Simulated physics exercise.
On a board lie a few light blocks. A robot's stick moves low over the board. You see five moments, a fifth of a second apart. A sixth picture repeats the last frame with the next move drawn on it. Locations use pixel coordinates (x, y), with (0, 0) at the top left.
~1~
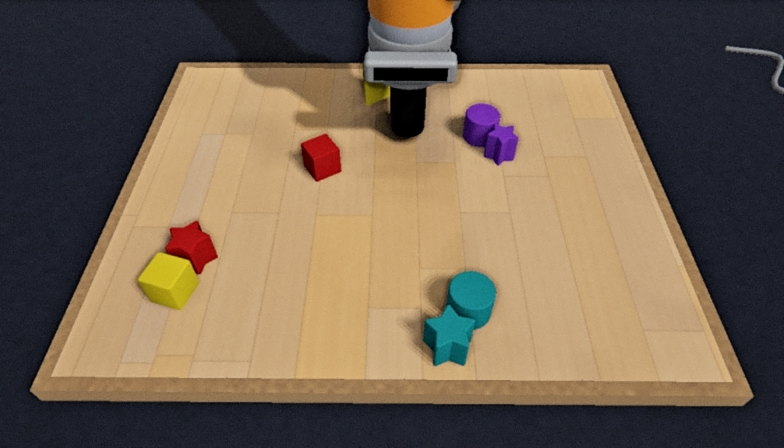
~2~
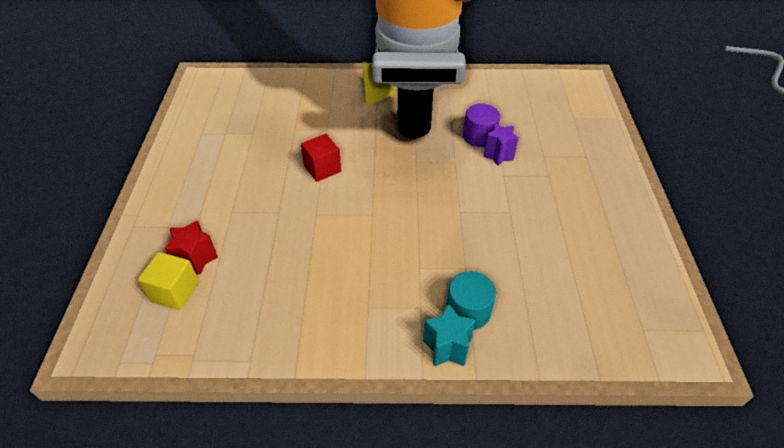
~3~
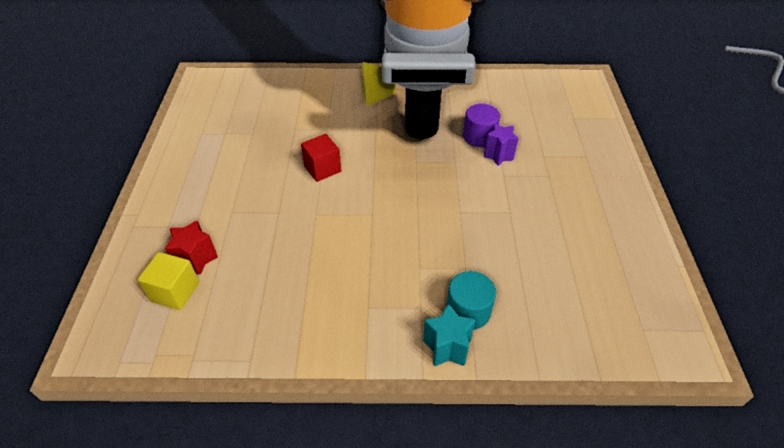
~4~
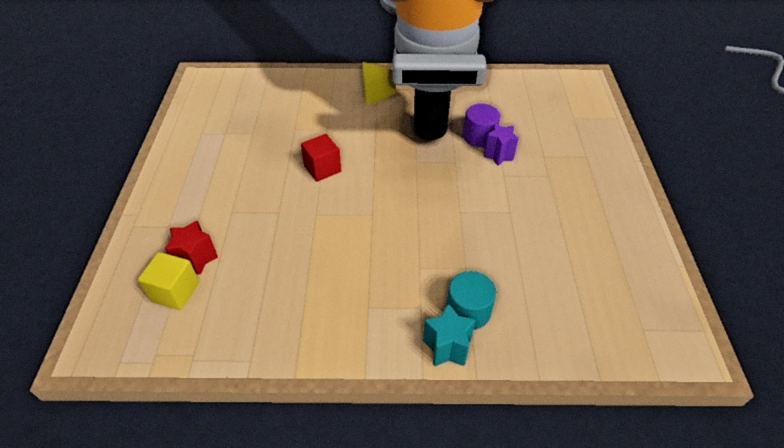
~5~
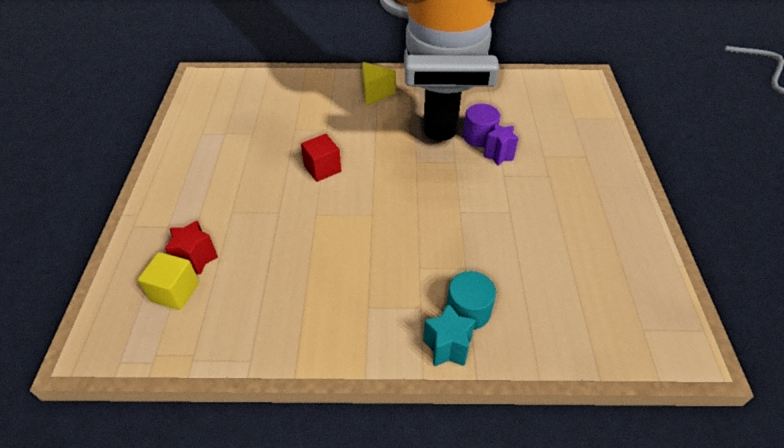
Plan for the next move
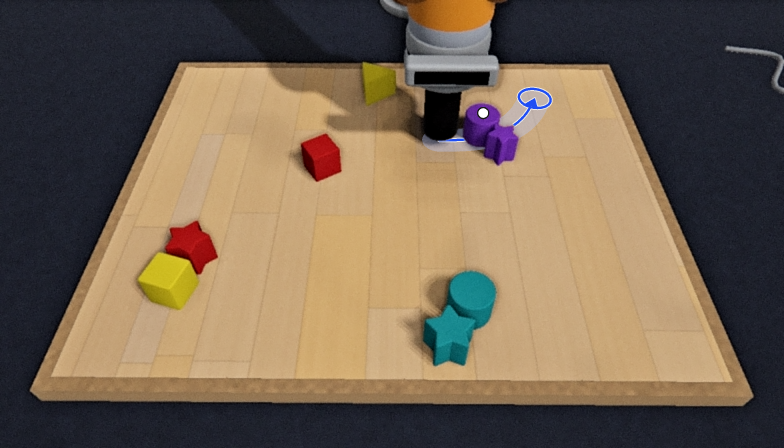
A robot arm's black stick slid a short way to the right across the top of the wooden board, nearing the purple disc and star, while all the colored blocks stayed still.
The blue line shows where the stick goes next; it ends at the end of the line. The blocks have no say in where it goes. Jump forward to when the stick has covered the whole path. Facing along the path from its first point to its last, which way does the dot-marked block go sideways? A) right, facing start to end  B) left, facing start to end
I choose A.
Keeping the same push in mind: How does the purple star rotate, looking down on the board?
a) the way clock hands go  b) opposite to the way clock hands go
Letter a.
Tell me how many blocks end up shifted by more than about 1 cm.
That's one.
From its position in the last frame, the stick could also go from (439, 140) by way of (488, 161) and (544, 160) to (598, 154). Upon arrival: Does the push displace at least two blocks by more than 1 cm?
I believe not.
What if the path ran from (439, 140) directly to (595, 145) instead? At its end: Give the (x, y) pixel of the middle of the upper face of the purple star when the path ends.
I'd expect the centre of its top face to be at (522, 139).
The line goes from (439, 140) via (484, 137) and (519, 122), ending at (535, 98); the dot is on the purple disc.
The first path, step by step. One third of the way, stick at (486, 128); purple disc at (520, 107); purple star at (506, 133), turned 15° clockwise.
Two thirds of the way, stick at (521, 113); purple disc at (558, 98); purple star at (507, 133), turned 20° clockwise.
At the end, stick at (537, 89); purple disc at (568, 94); purple star at (507, 133), turned 20° clockwise.
